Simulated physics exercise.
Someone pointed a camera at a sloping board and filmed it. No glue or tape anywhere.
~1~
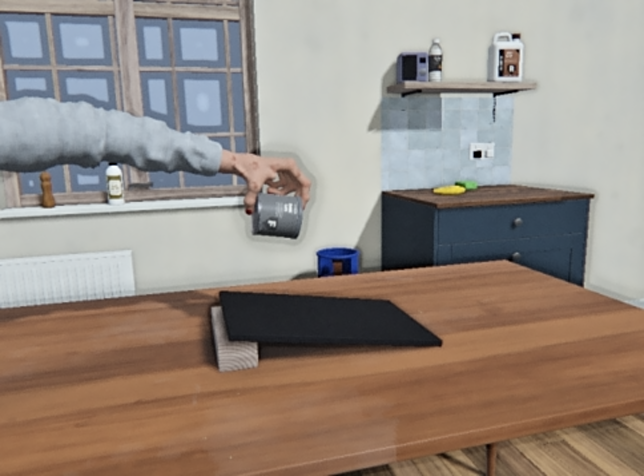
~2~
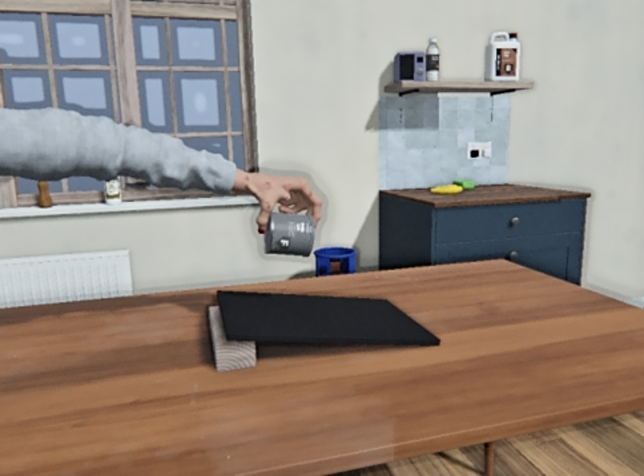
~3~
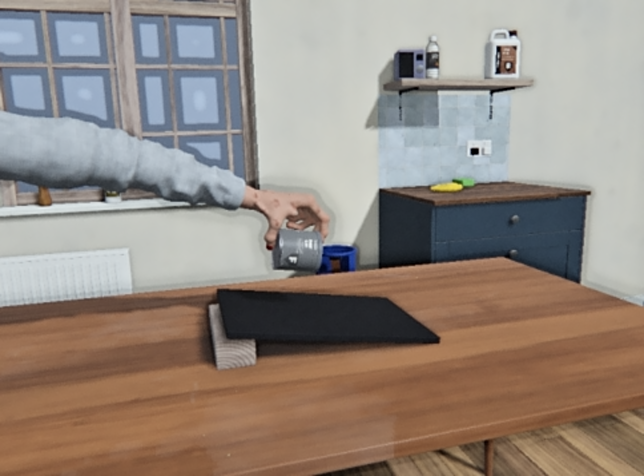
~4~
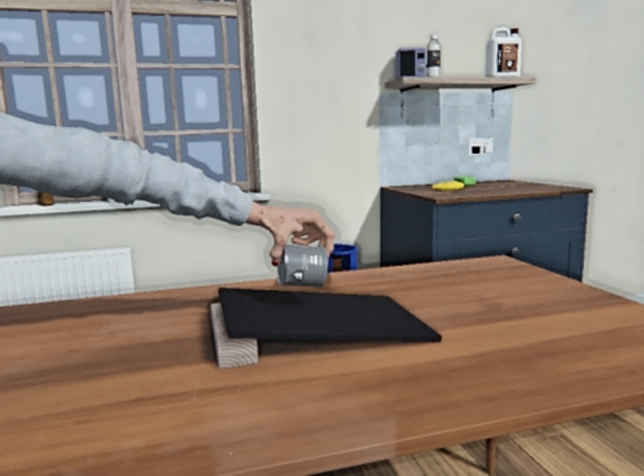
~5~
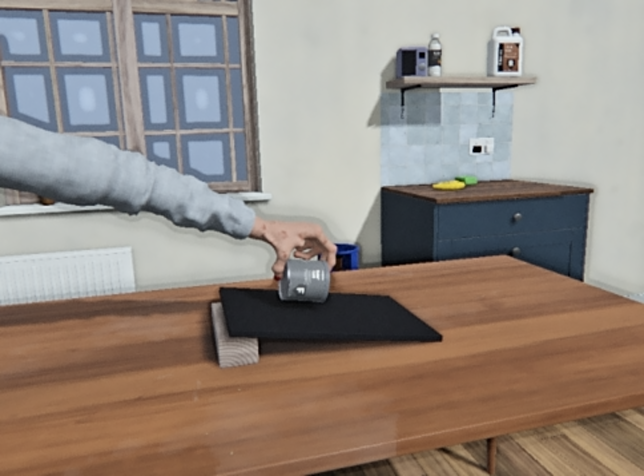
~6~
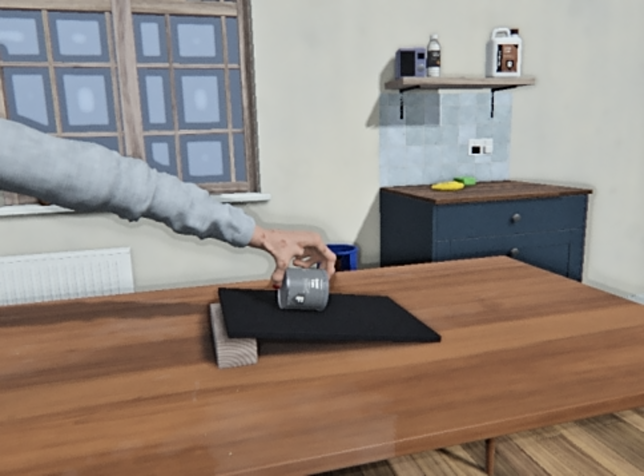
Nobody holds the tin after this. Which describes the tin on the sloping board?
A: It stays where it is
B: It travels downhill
The answer is A.
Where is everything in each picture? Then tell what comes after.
The first frame shows on its way; grey tin (277, 216).
The second frame shows on its way; grey tin (288, 235).
The third frame shows on its way; grey tin (296, 250).
The fourth frame shows on its way; grey tin (302, 266).
The fifth frame shows on its way; grey tin (303, 280).
The sixth frame shows set down, still held; grey tin (303, 289).
Then, 0.30 s on from there, no change.
Then, 0.70 s on from there, grey tin resting near (303, 289).
In the end, it is unmoved. At the end, from the last picture's camera, grey tin near (303, 289). The grey tin stays where it is put.
